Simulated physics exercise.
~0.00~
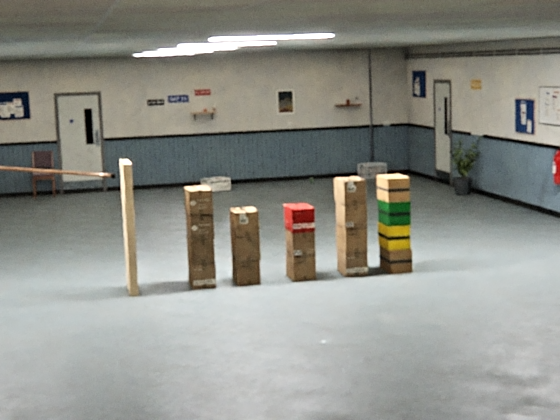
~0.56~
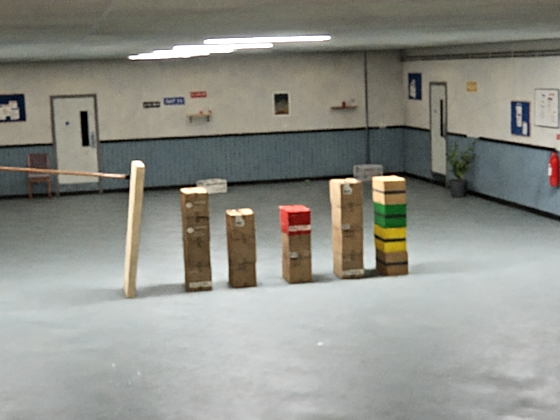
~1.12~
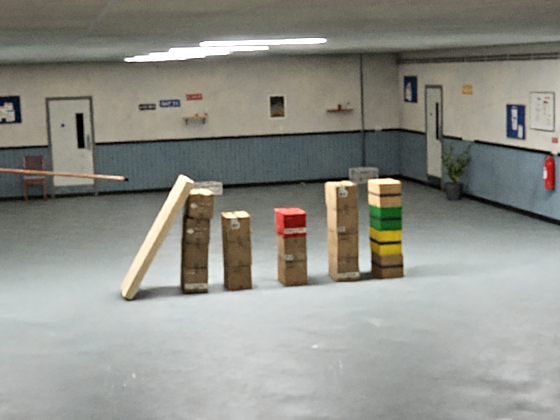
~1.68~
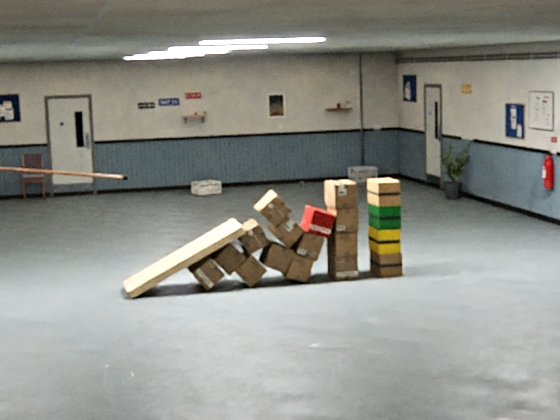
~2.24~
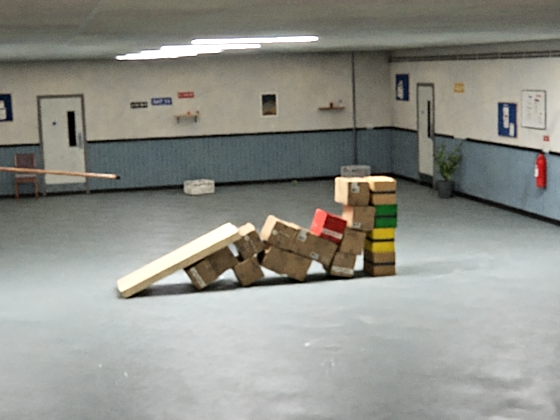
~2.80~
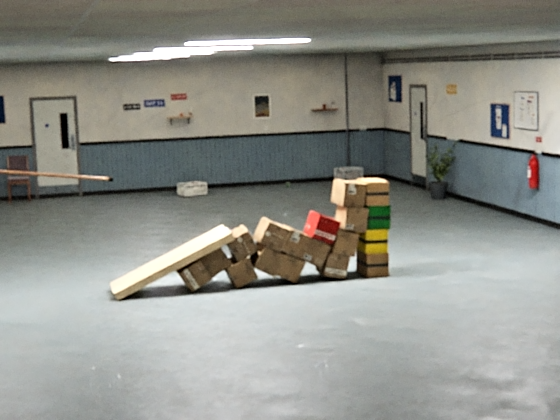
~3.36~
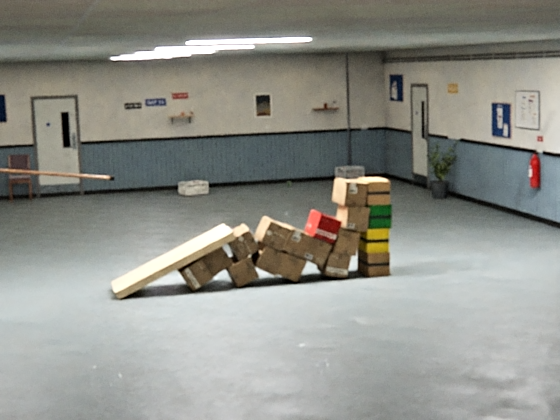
A pale wooden board stands on end at the left of a wide grey-floored room with blue lower walls, seen from slightly above, with a thin pole reaching in beside it. To its right, five columns of brown cartons stand in a row, one topped with red and the last banded green and yellow. The board tips right and leans on the first column. The nearer columns buckle and topple rightward, and the red carton tilts and sinks. The fourth column's top shifts against the last column, which stays standing, its green carton still level as everything rests.
